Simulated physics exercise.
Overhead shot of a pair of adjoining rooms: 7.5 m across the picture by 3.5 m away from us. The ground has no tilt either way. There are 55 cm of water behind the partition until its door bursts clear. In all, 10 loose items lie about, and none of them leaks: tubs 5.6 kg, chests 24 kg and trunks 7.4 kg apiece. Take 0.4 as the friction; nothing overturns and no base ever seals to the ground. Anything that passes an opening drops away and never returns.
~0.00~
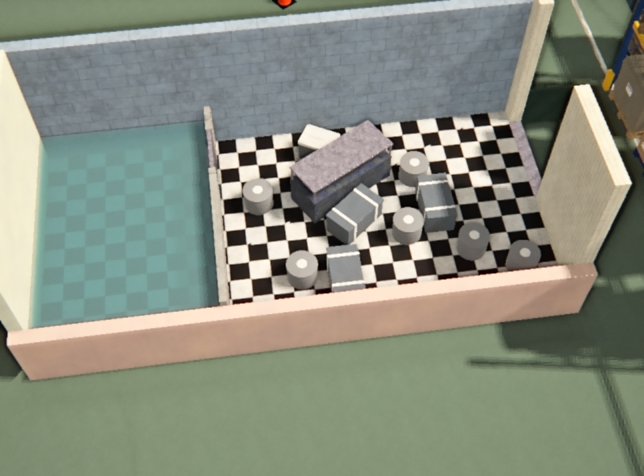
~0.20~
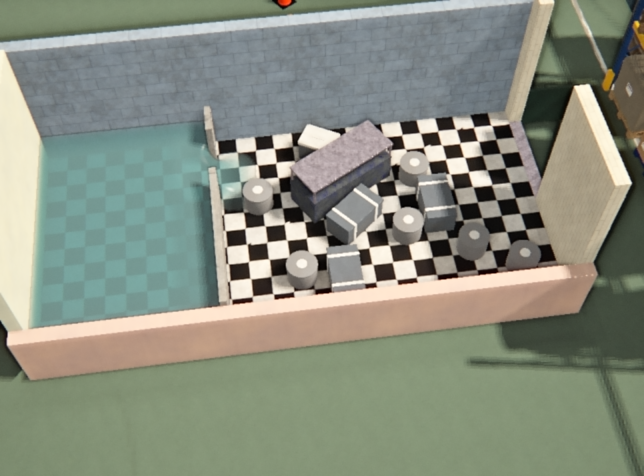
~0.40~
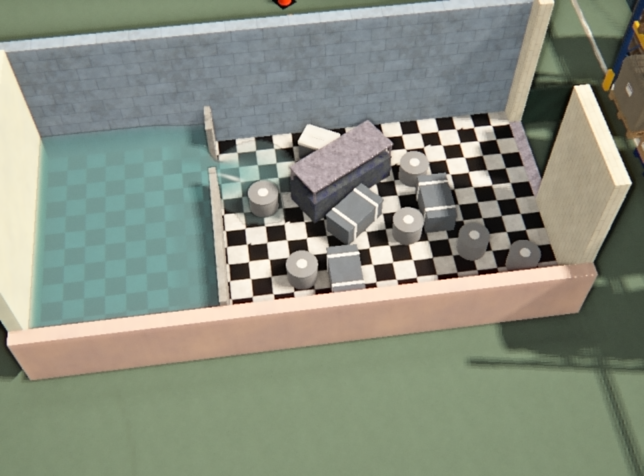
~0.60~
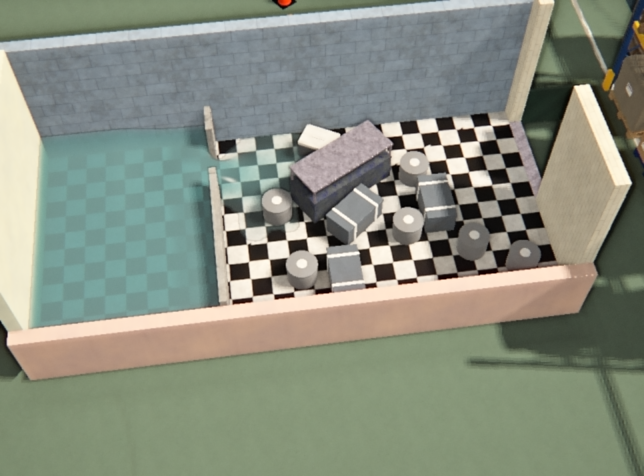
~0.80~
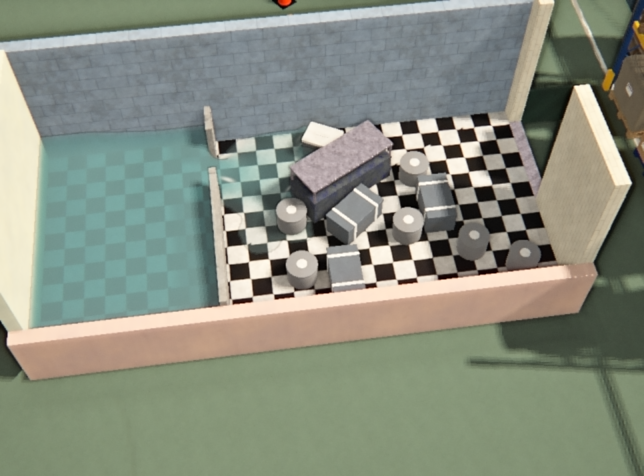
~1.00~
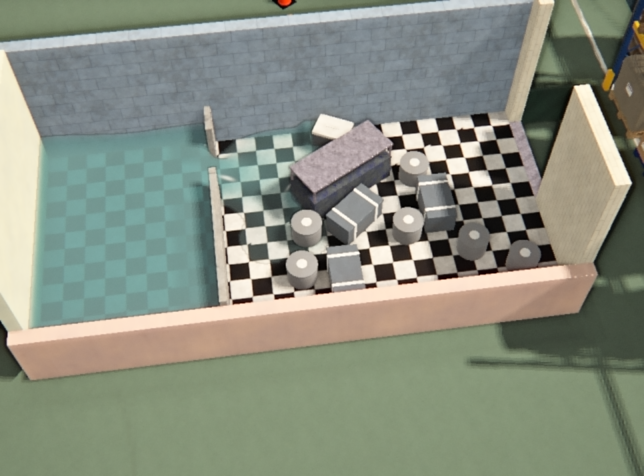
In two adjoining rooms seen from above, greenish water covers the left floor while blocks and cylinders sit on the right room's checkered floor. A gap opens in the dividing wall and water spreads through it. The nearest cylinder slides down and right, then a pale block behind the large one shifts right.
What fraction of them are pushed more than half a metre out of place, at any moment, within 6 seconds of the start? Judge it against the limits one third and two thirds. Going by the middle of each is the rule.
My call is one third to two thirds.
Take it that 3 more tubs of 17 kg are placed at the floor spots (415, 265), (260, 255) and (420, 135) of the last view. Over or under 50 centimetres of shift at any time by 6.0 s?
Each in order: Not reached / not reached / surpassed.
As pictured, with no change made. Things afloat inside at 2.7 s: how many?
The count is 1.
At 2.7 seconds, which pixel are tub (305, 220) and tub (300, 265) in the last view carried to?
About (372, 238) for the first and (294, 296) for the second.
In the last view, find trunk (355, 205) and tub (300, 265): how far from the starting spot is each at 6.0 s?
In order: 40 cm and 150 cm.
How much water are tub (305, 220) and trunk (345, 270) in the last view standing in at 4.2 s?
Around 3 cm and 3 cm.
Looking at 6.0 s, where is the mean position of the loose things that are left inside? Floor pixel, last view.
It works out to somewhere near (413, 223) on the floor.
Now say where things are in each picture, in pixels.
In the first picture, a tub at (258, 190) rests on the ground; a chest at (319, 138), on the bottom; 9.1 m2 under water; 0 of 10 have shifted.
In the second picture, a tub at (258, 190), on the bottom; a chest at (319, 138) rests on the ground; 9.7 m2 under water; 0 of 10 have shifted.
In the third picture, a tub at (263, 193), on the bottom, 10 cm from its start; a chest at (319, 138), on the bottom; water covers 10.5 m2; 1 of 10 have shifted.
In the fourth picture, a tub at (277, 201) rests on the ground, 36 cm from its start; a chest at (319, 138) rests on the ground; 11.3 m2 under water; 1 of 10 have shifted.
In the fifth picture, a tub at (291, 210), on the bottom, 64 cm from its start; a chest at (323, 135), on the bottom, 8 cm from its start; water covers 11.9 m2; 2 of 10 have shifted.
In the sixth picture, a tub at (307, 222) rests on the ground, 96 cm from its start; a chest at (333, 127) rests on the ground, 31 cm from its start; 12.4 m2 under water; 2 of 10 have shifted.
After 1.4 s 2 of 10 are over 50 cm from their spots; 0 afloat.
After 2.7 s 3 of 10 are over 50 cm from their spots; 1 afloat.
After 4.2 s 4 of 10 are over 50 cm from their spots; 3 afloat.
After 6.0 s 6 of 10 are over 50 cm from their spots, and 6 have been at some point; 6 afloat.
